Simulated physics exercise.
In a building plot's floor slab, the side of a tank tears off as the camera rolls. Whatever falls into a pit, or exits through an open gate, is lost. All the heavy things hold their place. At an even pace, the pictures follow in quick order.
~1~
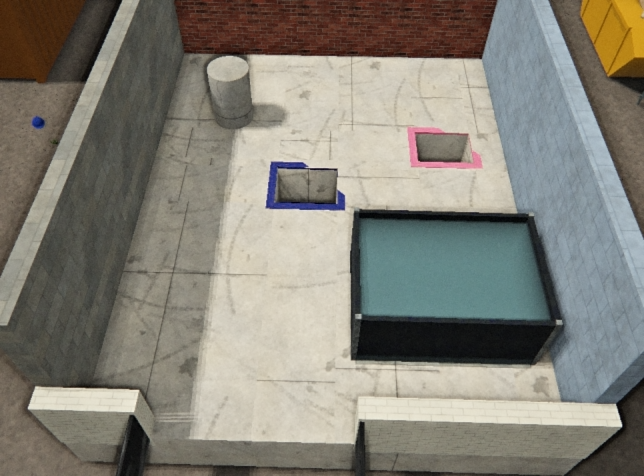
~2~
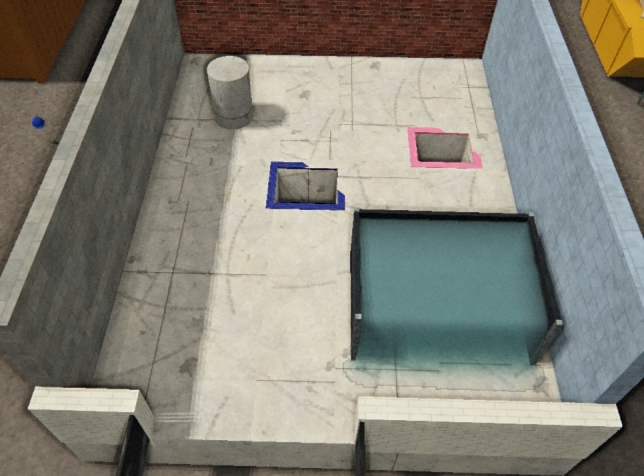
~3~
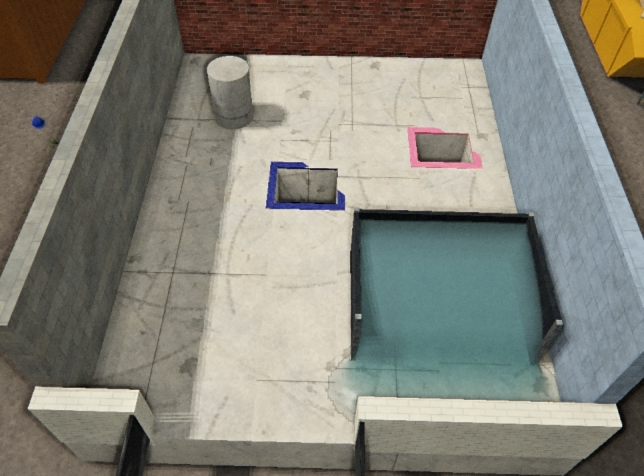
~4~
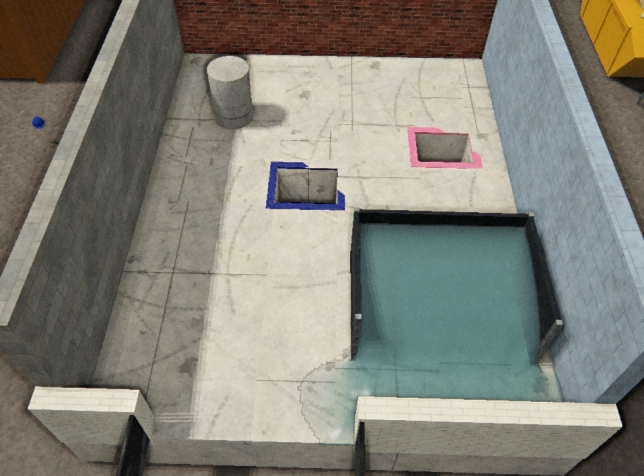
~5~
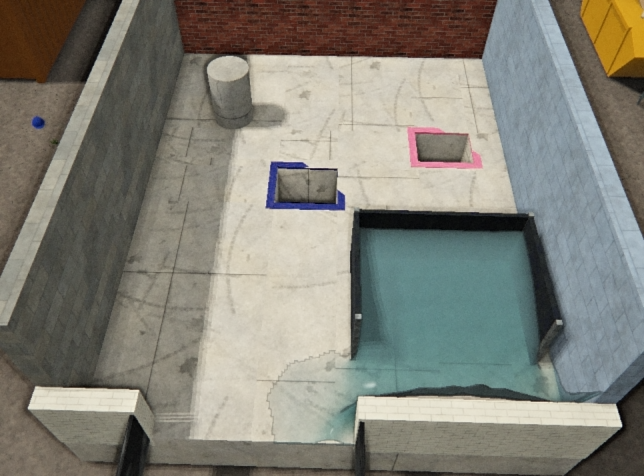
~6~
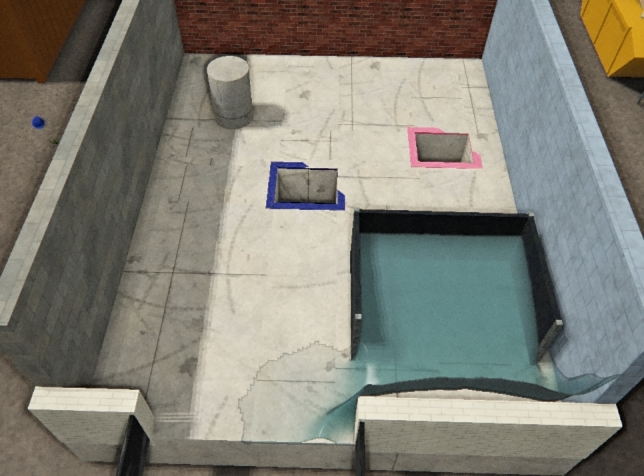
At the start, a dark-framed tank of teal water sits still on a pale walled floor, right of two square holes edged in blue and pink. Its near side gives way and water pours toward the front wall, then spreads left past the gap and surges up along the wall.
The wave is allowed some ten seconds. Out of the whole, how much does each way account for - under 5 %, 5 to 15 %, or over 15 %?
One by one: The gate lands in the top band - past fifteen per cent; the pink pit lands in the middle band - five to fifteen per cent; the blue pit lands in the bottom band - below five per cent.
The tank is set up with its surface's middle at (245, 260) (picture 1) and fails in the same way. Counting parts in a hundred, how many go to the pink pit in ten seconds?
Within ten seconds roughly 0 percent of the total ends in the pink pit.
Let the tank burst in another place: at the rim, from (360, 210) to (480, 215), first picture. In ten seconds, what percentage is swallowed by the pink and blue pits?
Pink takes 30 in a hundred, blue takes 20 in a hundred.
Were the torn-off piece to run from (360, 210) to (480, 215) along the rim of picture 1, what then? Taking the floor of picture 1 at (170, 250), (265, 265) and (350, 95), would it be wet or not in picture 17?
So the first one is left untouched, the next left untouched, and the last drenched.
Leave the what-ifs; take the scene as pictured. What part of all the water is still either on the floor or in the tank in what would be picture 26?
That works out to about 80 percent.
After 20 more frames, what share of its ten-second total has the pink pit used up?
Share at that point: Roughly 45 %.
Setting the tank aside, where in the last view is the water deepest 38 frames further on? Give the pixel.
I'd point to (377, 365).
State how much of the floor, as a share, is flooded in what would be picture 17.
I reckon 35 per cent or so.
A moment on, water covers 20 % of the floor; the gate 5 %, the pink pit 0 %, the blue pit 0 %.
Next, water covers 35 % of the floor; the gate 11 %, the pink pit 1 %, the blue pit 0 %.
Then, water covers 45 % of the floor; the gate 17 %, the pink pit 3 %, the blue pit 0 %.
Later, water covers 70 % of the floor; the gate 26 %, the pink pit 5 %, the blue pit 0 %.
In the end, water covers 80 % of the floor; the gate 33 %, the pink pit 7 %, the blue pit 3 %.
